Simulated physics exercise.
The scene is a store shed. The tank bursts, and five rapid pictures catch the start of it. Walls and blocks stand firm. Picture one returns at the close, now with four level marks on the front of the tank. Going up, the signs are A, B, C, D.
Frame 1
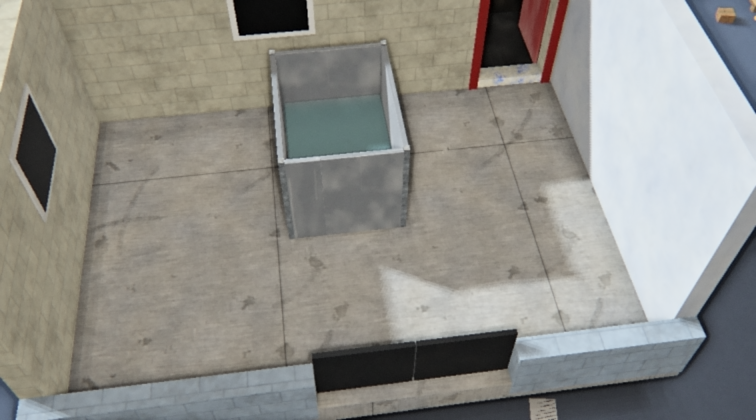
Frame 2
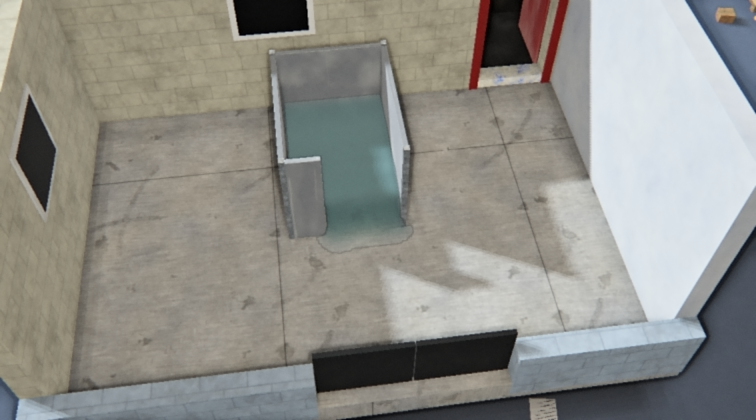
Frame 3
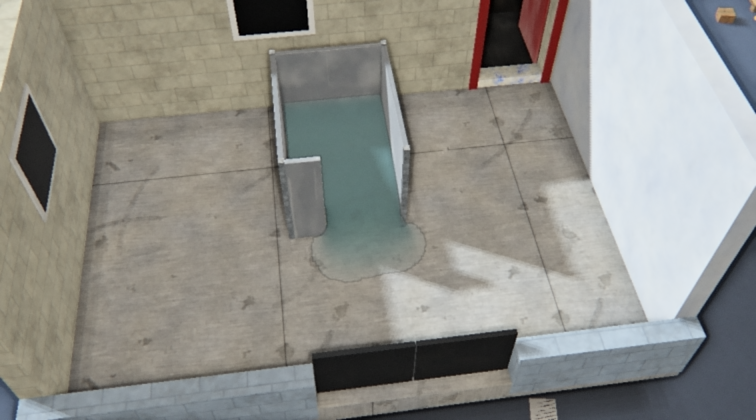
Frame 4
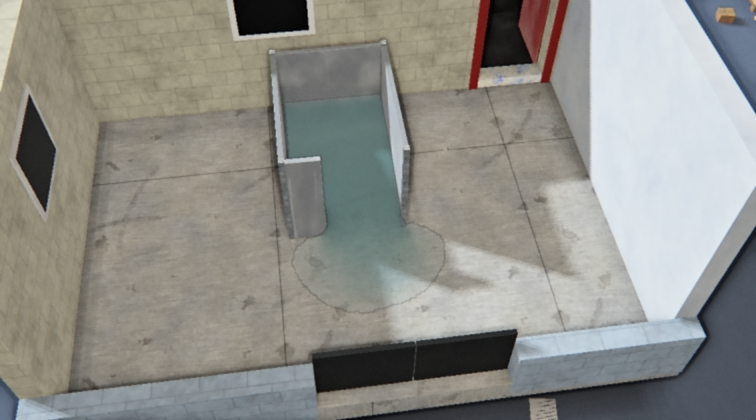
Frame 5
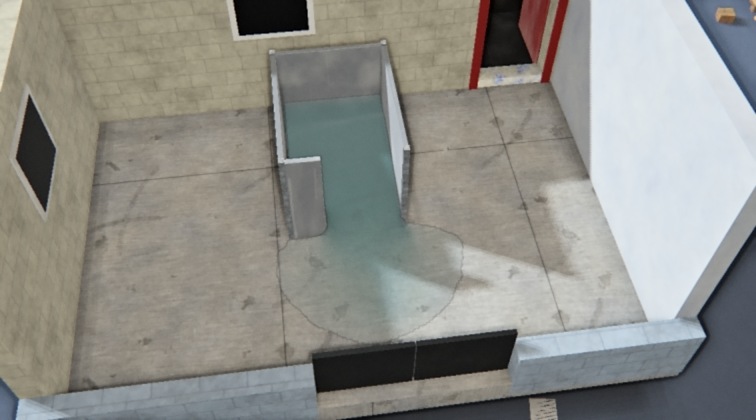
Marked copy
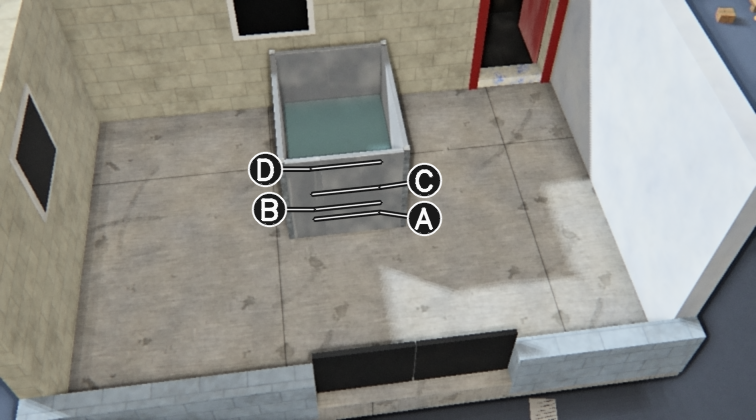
Water pouring from an opened tank in a store shed and spreading in a rounded pool across the concrete floor.
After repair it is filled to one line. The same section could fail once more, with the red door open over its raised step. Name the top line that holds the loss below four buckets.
It is C.
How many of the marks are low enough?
Three of them.
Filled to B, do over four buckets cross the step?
No.
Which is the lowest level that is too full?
D it is.
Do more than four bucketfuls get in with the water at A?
No, not at all.
On the marked copy, A at (347, 215); B at (347, 206); C at (346, 190); D at (345, 165); from the bottom up A, B, C, D.
If A is chosen, nothing gets over.
If B is chosen, nothing gets over.
If C is chosen, a bucket or two gets in.
If D is chosen, about 15 bucketfuls get in.
